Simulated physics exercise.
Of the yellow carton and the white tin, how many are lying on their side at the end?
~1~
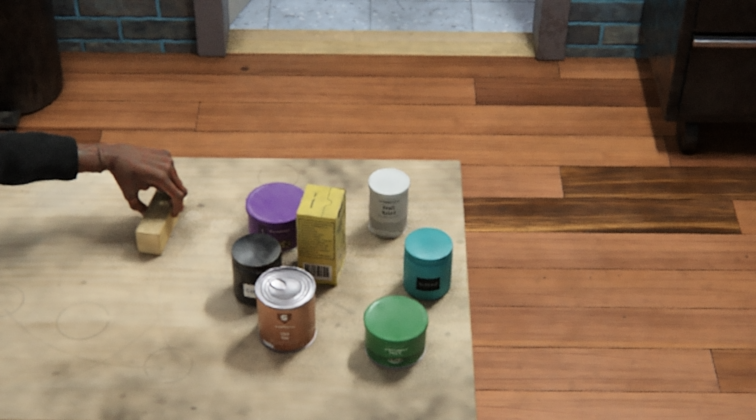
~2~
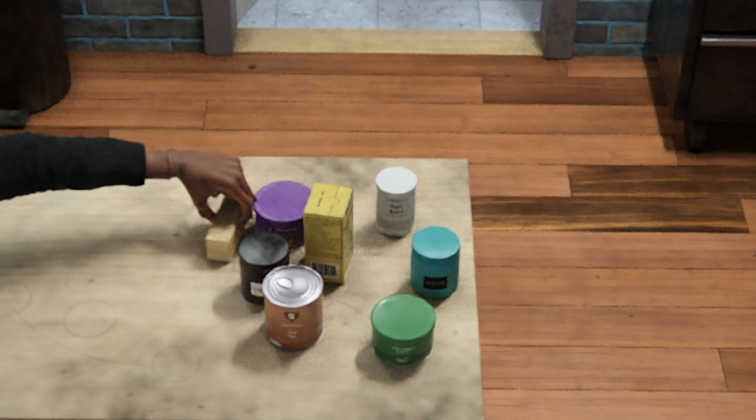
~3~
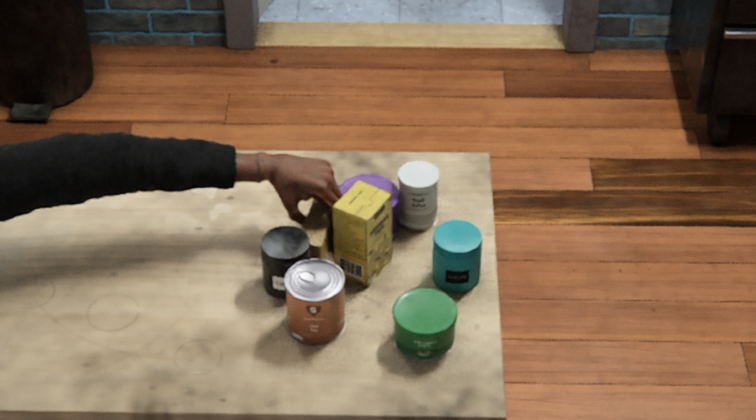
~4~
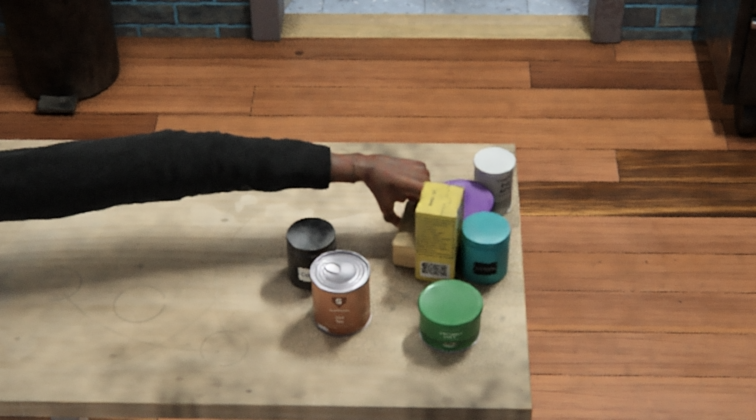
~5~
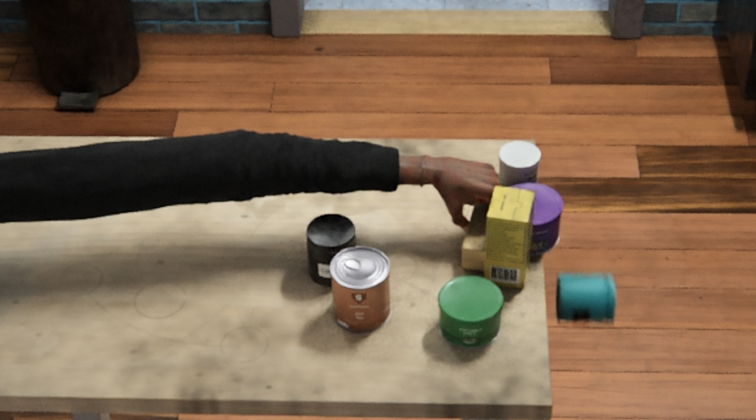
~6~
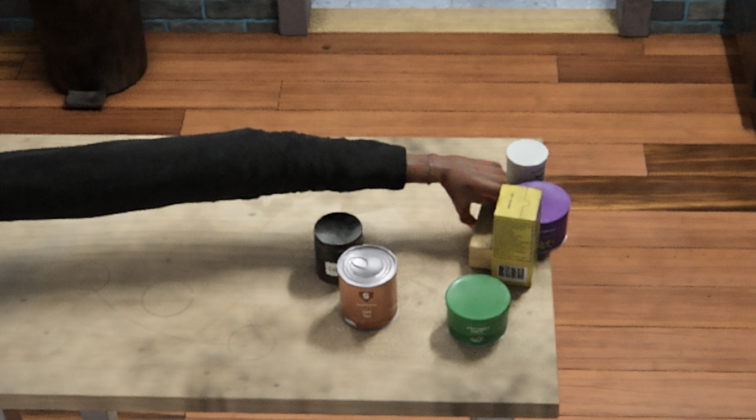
Neither of them is lying on its side. The yellow carton and the white tin are both still upright near the right edge of the table.
A hand in a black sleeve slides a pale block rightward across a crowded tabletop, seen from above with a wooden floor beyond. Ahead of it are a purple tub, a yellow carton, a white tin and a turquoise jar, while a black jar, an orange tin and a green tub sit nearer the viewer. The block drives the purple tub and yellow carton to the right, and the white tin shifts too. The turquoise jar then drops off the right edge. At the end the carton, tub and white tin remain near that edge, with the hand still at the block.
